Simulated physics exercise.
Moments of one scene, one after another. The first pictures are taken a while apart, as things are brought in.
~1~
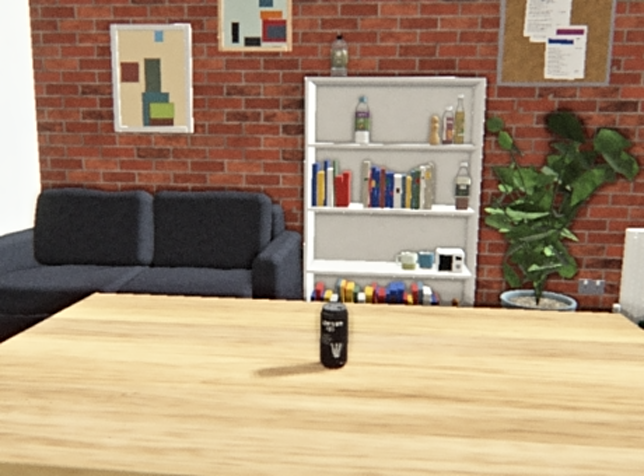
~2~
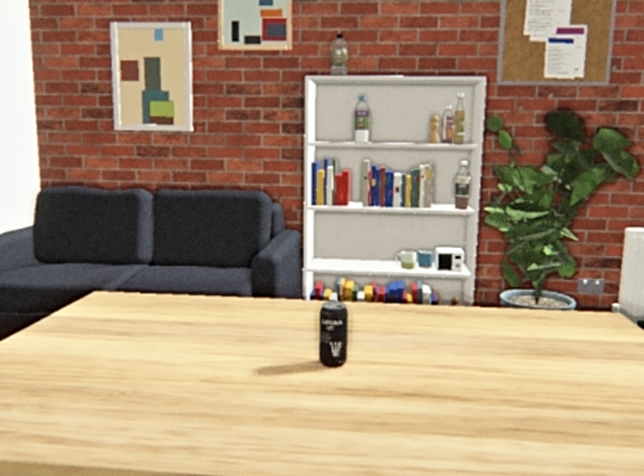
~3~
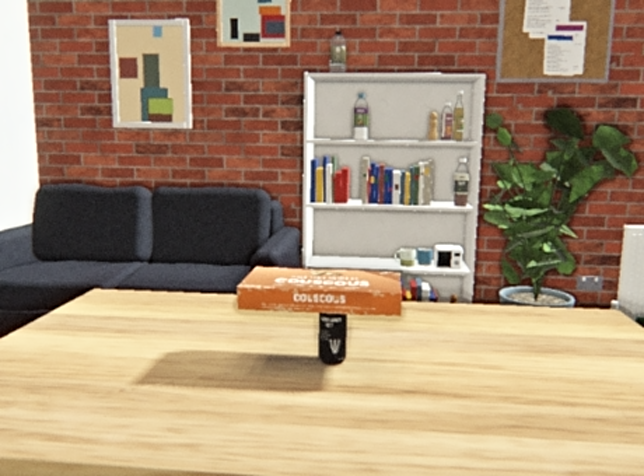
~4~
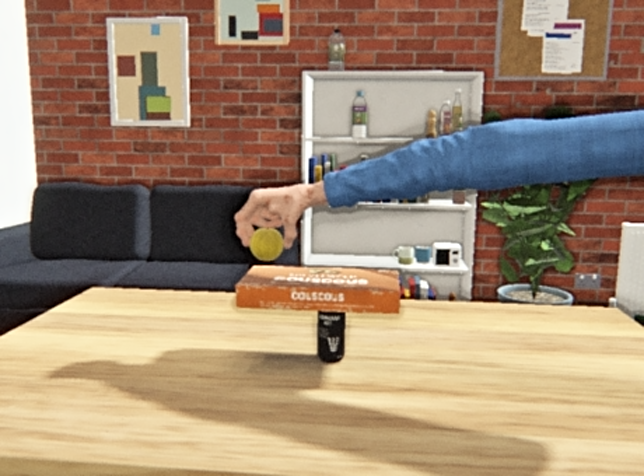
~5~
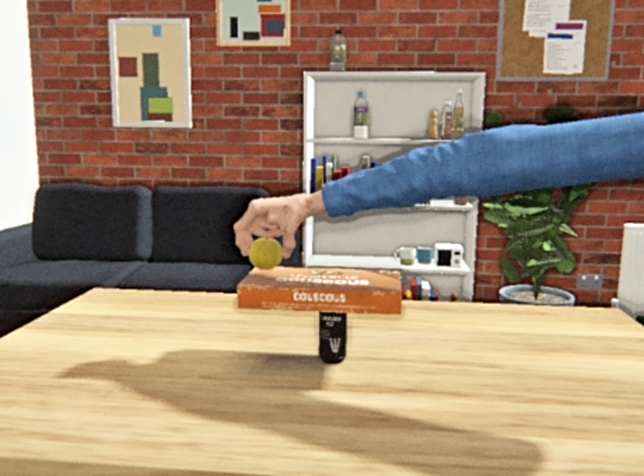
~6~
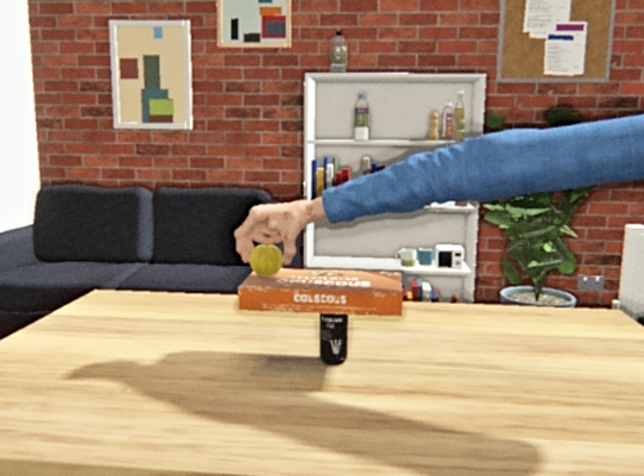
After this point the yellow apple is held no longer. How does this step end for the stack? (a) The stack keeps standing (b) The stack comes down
Answer: B.
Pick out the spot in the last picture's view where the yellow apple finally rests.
At about (211, 340).
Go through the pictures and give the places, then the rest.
In the first picture, the last thing is not in view yet.
In the second picture, the last thing is not in view yet.
In the third picture, the last thing is not in view yet; orange packet (323, 290).
The fourth picture shows coming down; yellow apple (267, 244); orange packet (321, 288).
The fifth picture shows coming down; yellow apple (266, 254); orange packet (323, 289).
The sixth picture shows in place under the hand; yellow apple (267, 260); orange packet (324, 290).
Then, 0.40 s later than the last frame, yellow apple now fallen; orange packet tilted by 64°.
Then, 0.60 s later than the last frame, orange packet tilted by 61°.
When it is over, fallen, orange packet and yellow apple; black can as before. End places, in pixels of the last picture, yellow apple near (211, 340). The stack loses its balance.
